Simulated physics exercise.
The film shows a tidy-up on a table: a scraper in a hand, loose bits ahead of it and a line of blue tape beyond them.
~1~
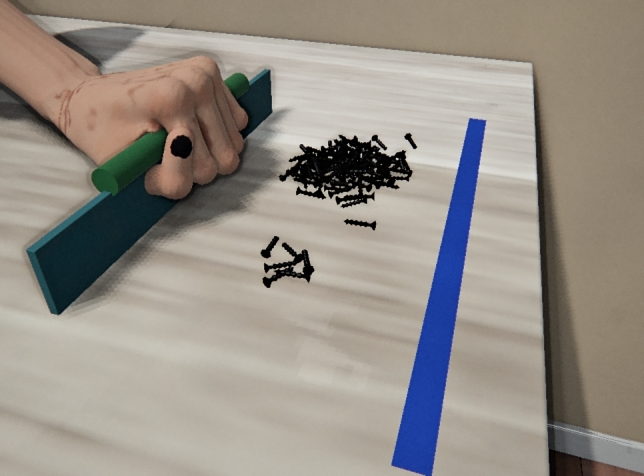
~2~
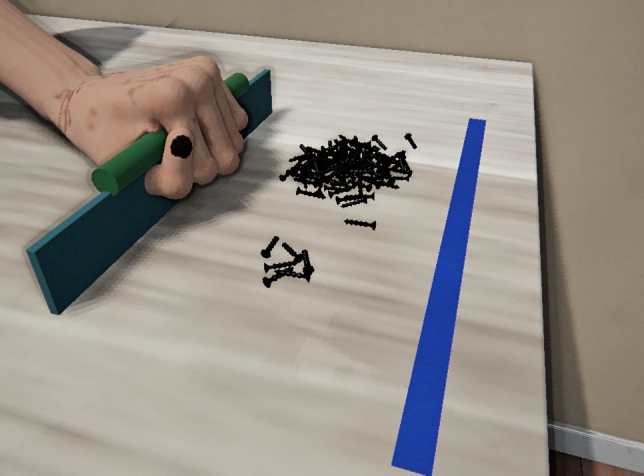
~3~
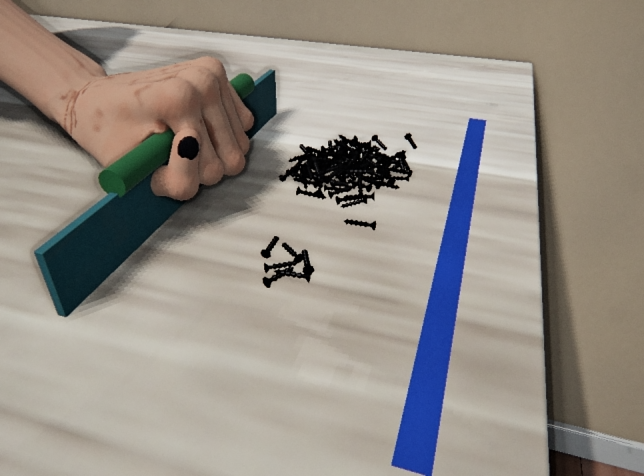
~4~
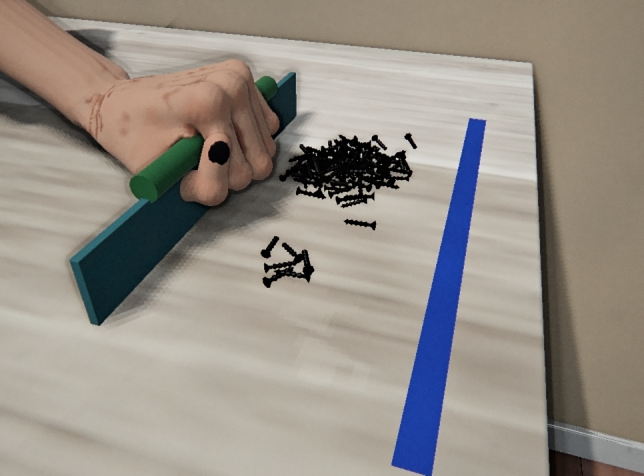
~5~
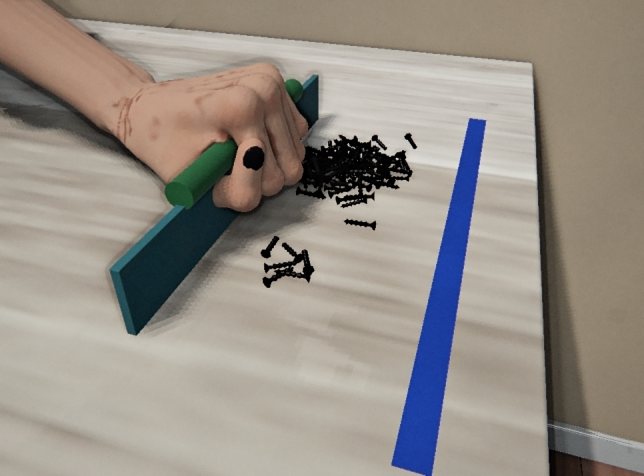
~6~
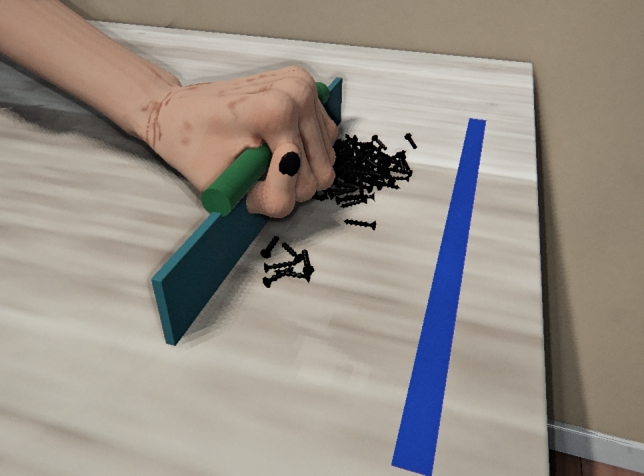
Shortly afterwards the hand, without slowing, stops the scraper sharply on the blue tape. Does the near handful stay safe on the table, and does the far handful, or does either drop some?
The near handful stays safe; the far handful drops some.
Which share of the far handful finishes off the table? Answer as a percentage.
It comes to 30 per cent or so.
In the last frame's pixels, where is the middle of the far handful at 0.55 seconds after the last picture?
Its centre lies close to (421, 181) in the last picture.
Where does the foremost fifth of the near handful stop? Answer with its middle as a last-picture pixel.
In the final frame you'd find it around (496, 256).
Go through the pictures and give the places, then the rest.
In the first picture, scraper (68, 260), at rest; blue tape (476, 127), about a palm's width from the edge; edge at (541, 245); near handful (282, 265), a few black screws; far handful (339, 171), many black screws.
In the second picture, scraper (68, 260), at rest; far handful (339, 171).
In the third picture, scraper (75, 261); near handful (282, 265).
In the fourth picture, scraper (108, 269); far handful (339, 171).
In the fifth picture, scraper (145, 277); near handful (282, 265).
In the sixth picture, scraper (184, 286); blue tape (476, 127); edge at (541, 245); near handful (282, 265); far handful (342, 172), about a tenth pushed along.
Then, 0.55 s later than the last frame, scraper still moving, near (380, 160); near handful all on the table, its front near (378, 258); far handful all on the table, its front near (476, 174).
Then, 1.12 s later than the last frame, scraper stopped at the blue tape; near handful all on the table, its front near (486, 263); far handful about a tenth over the edge.
Then, 1.40 s later than the last frame, scraper stopped at the blue tape; near handful all on the table, its front near (500, 256); far handful roughly a third over the edge.
When it is over, scraper stopped at the blue tape; near handful all on the table, its front near (500, 256); far handful roughly a third over the edge.
